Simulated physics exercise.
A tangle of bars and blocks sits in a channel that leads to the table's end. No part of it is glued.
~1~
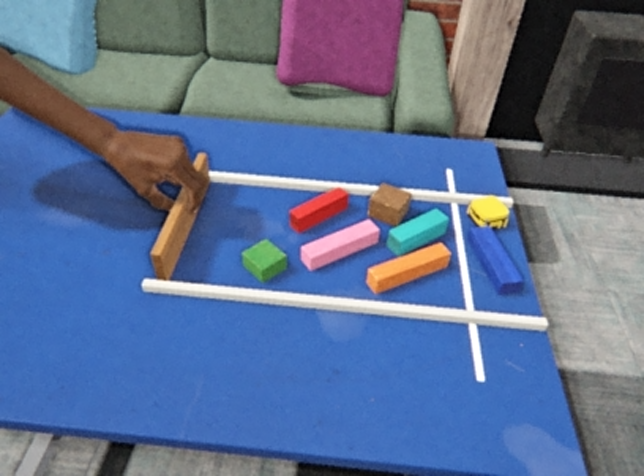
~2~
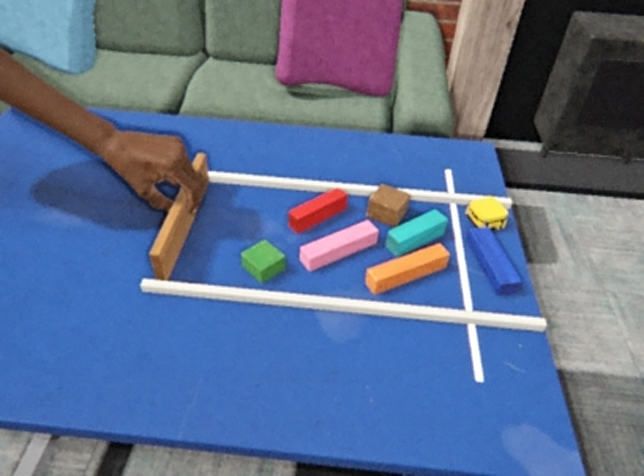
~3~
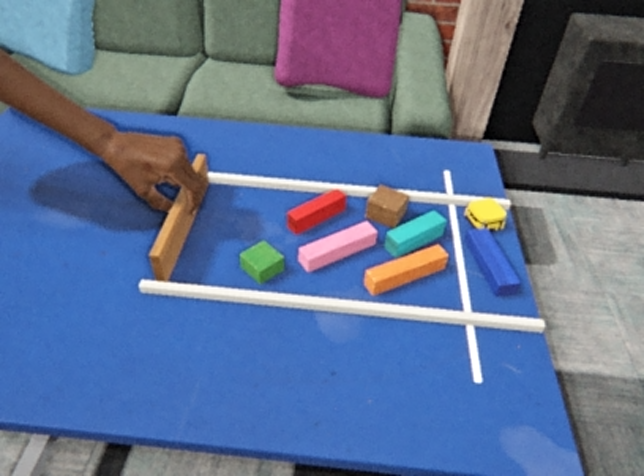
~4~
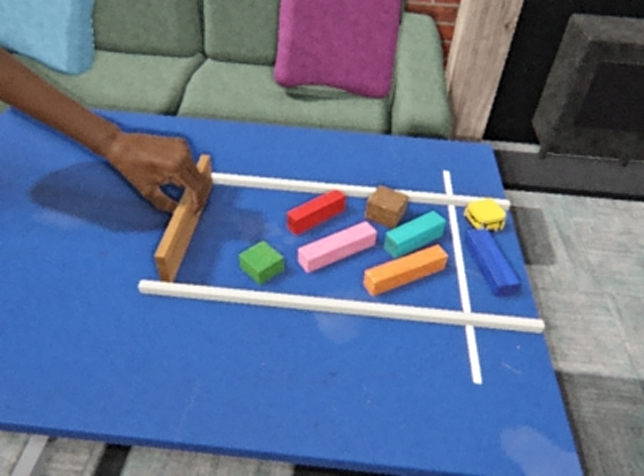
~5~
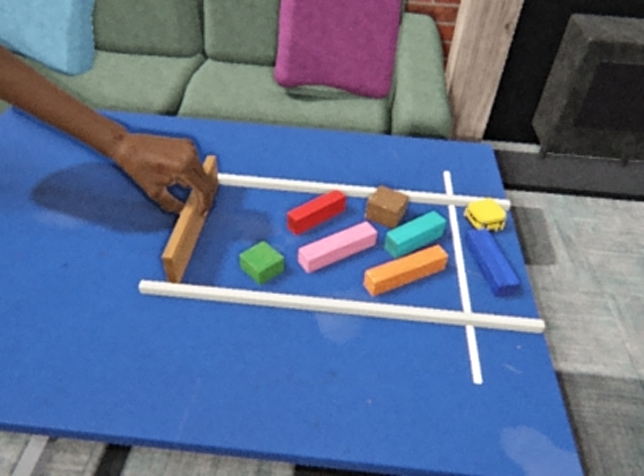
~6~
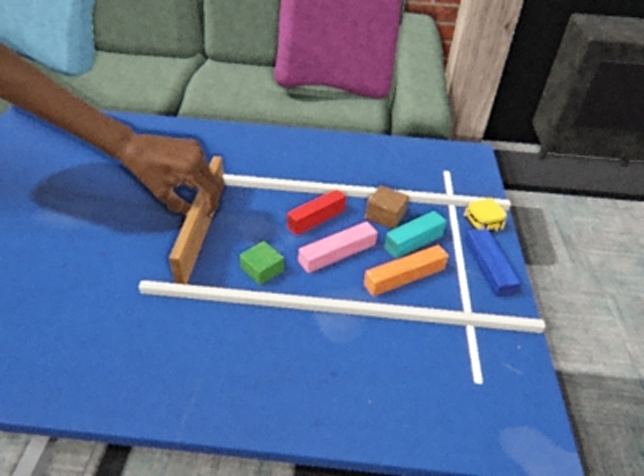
On a blue tabletop in front of a green sofa, a hand holds an upright wooden board between two white strips and slides it slightly right, while the colourful blocks and the yellow object ahead of it stay still.
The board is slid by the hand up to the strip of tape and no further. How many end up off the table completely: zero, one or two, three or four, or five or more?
Off the edge go just one or two.
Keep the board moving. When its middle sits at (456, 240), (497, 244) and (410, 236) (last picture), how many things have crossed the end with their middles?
1; 5; 0.
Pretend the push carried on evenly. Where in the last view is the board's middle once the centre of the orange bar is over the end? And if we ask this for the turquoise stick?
Orange bar over the end: About (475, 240). Turquoise stick over the end: About (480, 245).
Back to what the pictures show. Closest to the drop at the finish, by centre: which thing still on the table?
The yellow case is it.
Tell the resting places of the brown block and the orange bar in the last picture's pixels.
Approximately (486, 209) for one, approximately (519, 283) for the other.
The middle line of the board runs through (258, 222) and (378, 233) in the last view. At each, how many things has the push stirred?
The first number is 1, the next one 6.
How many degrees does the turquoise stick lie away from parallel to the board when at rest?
Angle: Around 20°.
Soon after, none off yet; yellow case at rest near (485, 217); blue stick at rest near (491, 261); turquoise stick at rest near (416, 234).
Then, none off yet; yellow case at rest near (485, 217); blue stick at rest near (491, 261); turquoise stick moved a little near (429, 240).
At rest, the number that fall off is one or two; fallen, blue stick.
